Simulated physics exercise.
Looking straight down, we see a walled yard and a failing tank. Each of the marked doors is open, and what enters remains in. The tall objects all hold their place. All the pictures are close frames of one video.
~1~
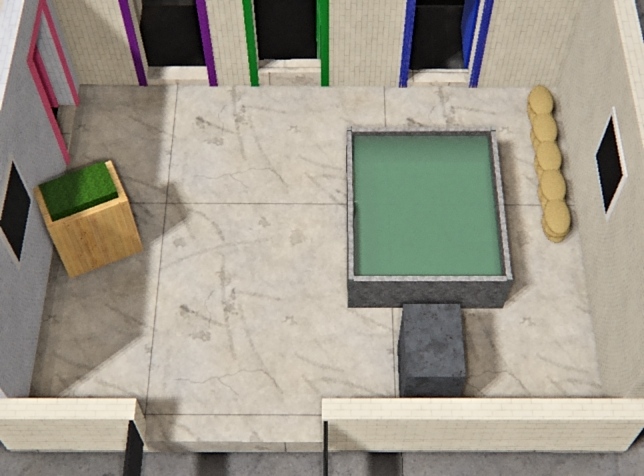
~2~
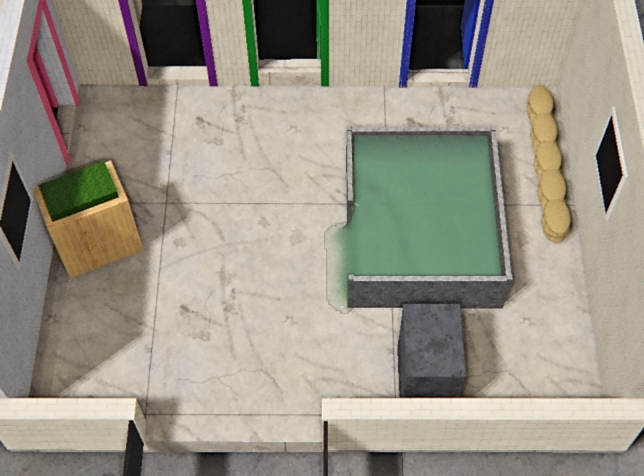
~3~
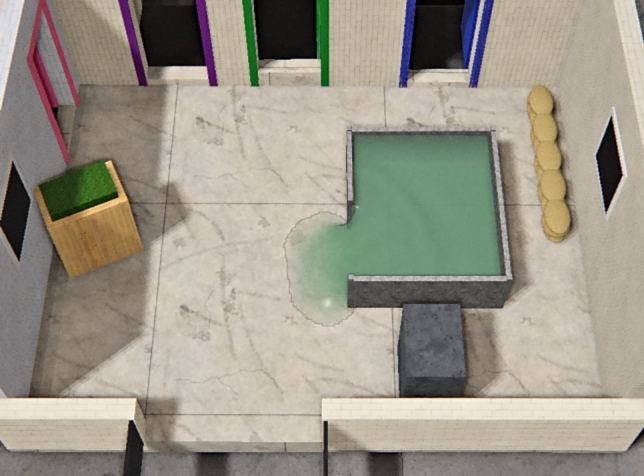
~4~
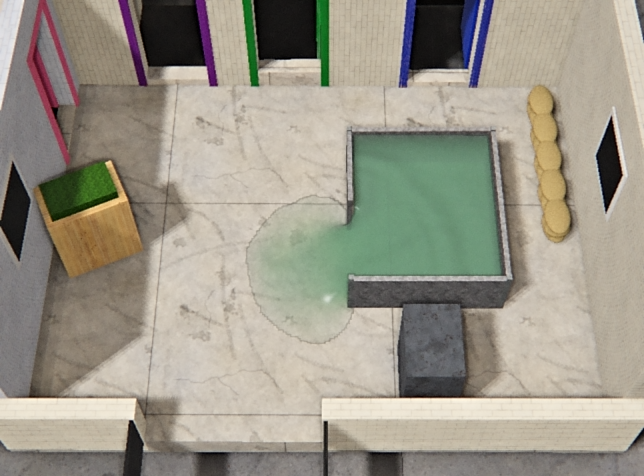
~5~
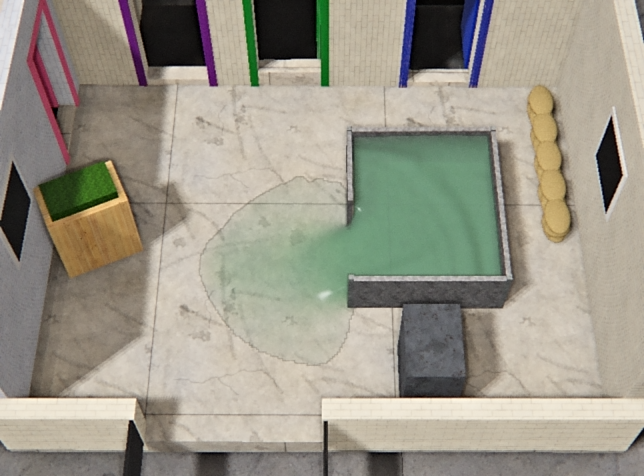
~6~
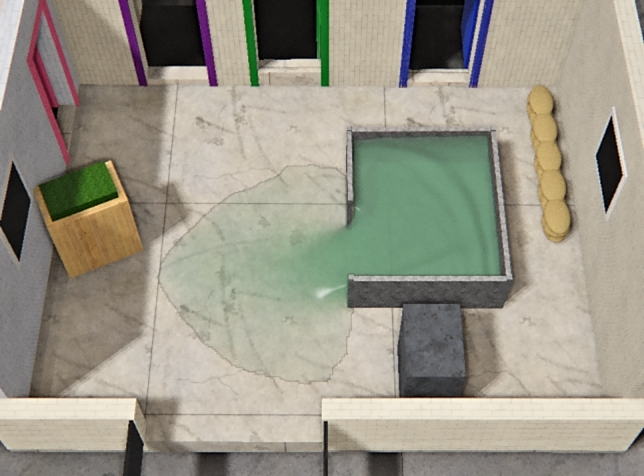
Green water poured out through a gap in the left side of a square stone tank and spread leftward in a widening, thinning puddle across the walled yard's pale floor, toward a wooden planter.
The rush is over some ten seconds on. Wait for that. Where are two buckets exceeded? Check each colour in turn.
At the end, the green door holds up fine I think, the purple door holds up fine I think, the pink door gets overrun I think, the blue door holds up fine I think.
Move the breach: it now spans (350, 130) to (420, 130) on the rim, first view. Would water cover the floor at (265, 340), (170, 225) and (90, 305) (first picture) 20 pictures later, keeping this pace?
In that order: No water, awash, not flooded.
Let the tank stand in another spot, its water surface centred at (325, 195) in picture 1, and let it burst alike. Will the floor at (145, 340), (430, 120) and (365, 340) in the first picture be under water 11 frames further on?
One after the other: Awash, not flooded, clear.
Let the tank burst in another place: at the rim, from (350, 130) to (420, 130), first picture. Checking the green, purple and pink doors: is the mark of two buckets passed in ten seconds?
I'd expect the green one is safe, the purple one is safe and the pink one breaks the limit.
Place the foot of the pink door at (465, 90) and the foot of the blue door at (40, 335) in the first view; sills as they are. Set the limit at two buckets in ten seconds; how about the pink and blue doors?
The pink door falls short, while the blue door exceeds it.
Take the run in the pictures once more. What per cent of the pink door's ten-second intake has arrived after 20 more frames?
Roughly 35 percent.
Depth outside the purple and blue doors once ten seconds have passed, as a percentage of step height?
Some 40 percent, then some 20 percent.
A moment on, water covers 35 % of the floor; the green door not reached, the purple door not reached, the pink door not reached, the blue door not reached.
Next, water covers 45 % of the floor; the green door not reached, the purple door not reached, the pink door under two buckets in, the blue door not reached.
Then, water covers 50 % of the floor; the green door not reached, the purple door wet at the sill, nothing in, the pink door over two buckets in, the blue door not reached.
Later, water covers 65 % of the floor; the green door wet at the sill, nothing in, the purple door wet at the sill, nothing in, the pink door far over two buckets in, the blue door wet at the sill, nothing in.
In the end, water covers 85 % of the floor; the green door wet at the sill, nothing in, the purple door wet at the sill, nothing in, the pink door far over two buckets in, the blue door wet at the sill, nothing in.
